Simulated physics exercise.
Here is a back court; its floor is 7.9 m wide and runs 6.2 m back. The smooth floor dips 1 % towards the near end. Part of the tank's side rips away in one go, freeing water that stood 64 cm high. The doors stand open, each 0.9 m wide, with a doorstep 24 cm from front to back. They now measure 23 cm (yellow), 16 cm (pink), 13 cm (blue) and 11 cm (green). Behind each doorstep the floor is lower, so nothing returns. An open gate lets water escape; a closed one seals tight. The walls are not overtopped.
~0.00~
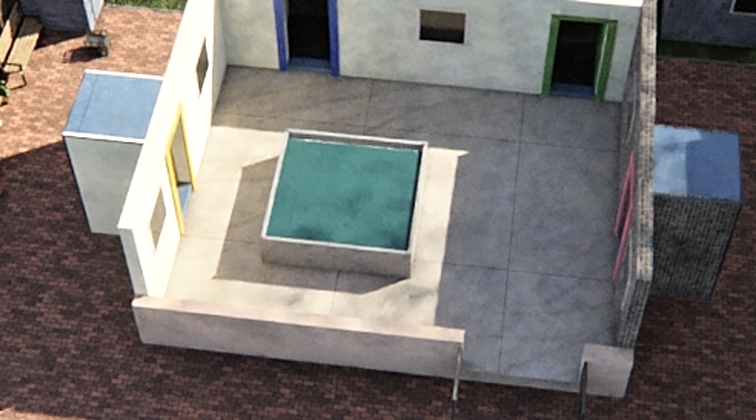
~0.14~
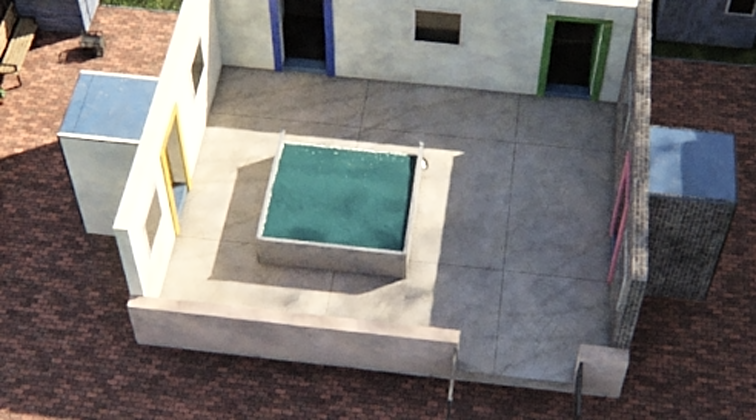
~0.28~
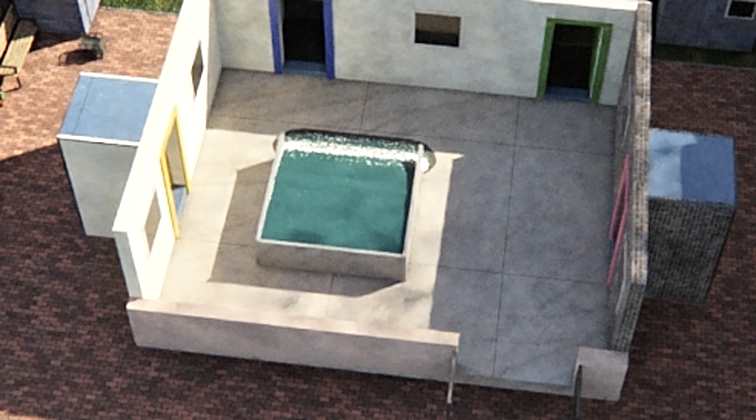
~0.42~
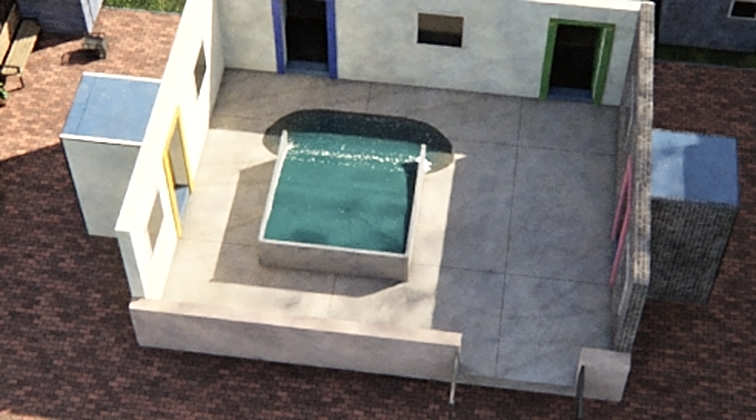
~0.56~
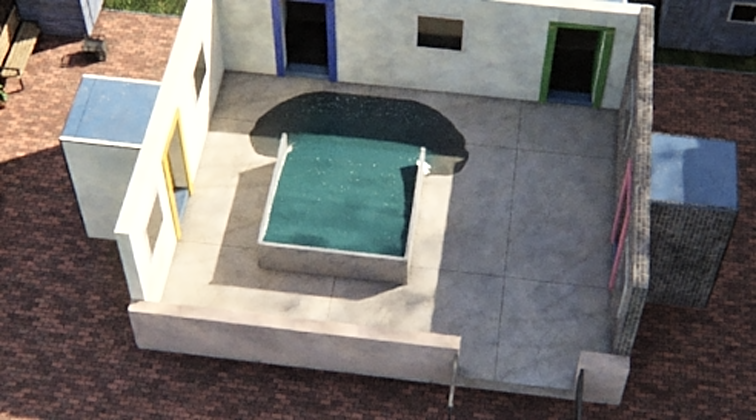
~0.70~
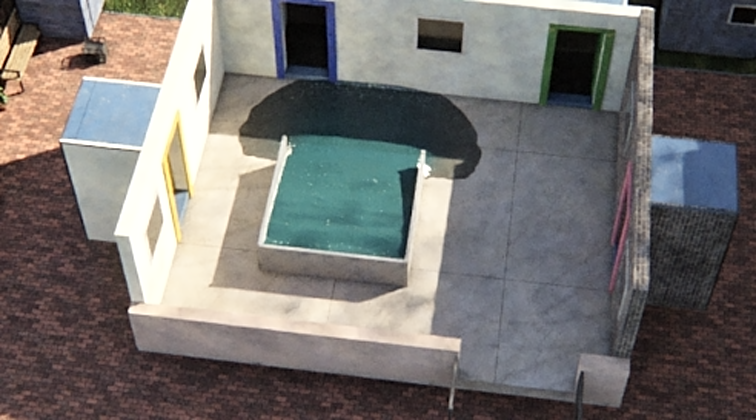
In a walled courtyard, water bursts from the tank's far side and spreads toward the back wall.
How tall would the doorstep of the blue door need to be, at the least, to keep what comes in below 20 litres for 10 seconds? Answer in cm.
It would have to be roughly 29 cm high.
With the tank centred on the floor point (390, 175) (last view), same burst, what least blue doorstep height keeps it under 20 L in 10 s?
About 20 cm.
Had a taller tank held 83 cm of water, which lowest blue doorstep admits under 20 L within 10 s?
Some 39 cm.
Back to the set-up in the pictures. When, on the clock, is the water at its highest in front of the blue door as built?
At about 2.0 s.
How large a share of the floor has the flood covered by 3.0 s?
About 40 per cent.
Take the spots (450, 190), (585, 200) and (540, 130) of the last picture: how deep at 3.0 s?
In that order: 0, 0 and 11 cm.
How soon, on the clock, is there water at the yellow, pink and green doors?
Arrival: Yellow 3.2 s, pink 3.6 s, green 1.8 s.
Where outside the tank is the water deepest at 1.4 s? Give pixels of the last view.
Near (365, 95).
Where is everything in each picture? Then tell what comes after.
Still water, 64 cm deep, in the tank at (346, 192); the blue door at (307, 36) is dry, in the first picture.
Water pours out on the far side and has run 0.3 m, to a hidden place; about 8 cm deep outside, 64 cm at the back, in the second picture.
Water pours out on the far side and has run 0.7 m, to (298, 132); about 11 cm deep outside, 64 cm at the back, in the third picture.
The gap is on the far side, the front 1.2 m out at (315, 113); the back of the tank holds 64 cm, in the fourth picture.
The gap is on the far side, the front 1.8 m out at (319, 95); the back of the tank holds 64 cm, in the fifth picture.
The front is at (308, 80), 2.2 m from the gap on the far side; 7.7 m2 of floor is wet, 62 cm left at the back; water is at the blue door at (305, 45), in the sixth picture.
After 1.4 s water covers 25 % of the floor, deepest (44 cm) near (365, 95); 29 cm at the blue door, 37 litres in over its 13 cm doorstep.
After 3.0 s water covers 40 % of the floor, deepest (42 cm) near (233, 75); 26 cm at the blue door, 192 litres in over its 13 cm doorstep.
After 10.0 s water covers 95 % of the floor, deepest (13 cm) near (569, 361); 4 cm at the blue door, 249 litres in over its 13 cm doorstep.
At the blue door as built, the water arrived by 0.7 s and peaked near 32 cm at 2.0 s.
With a doorstep of 26 cm, 39 litres would have come in within the 10 s; with 35 cm, 2 litres. So under 20 litres takes about 29 cm.
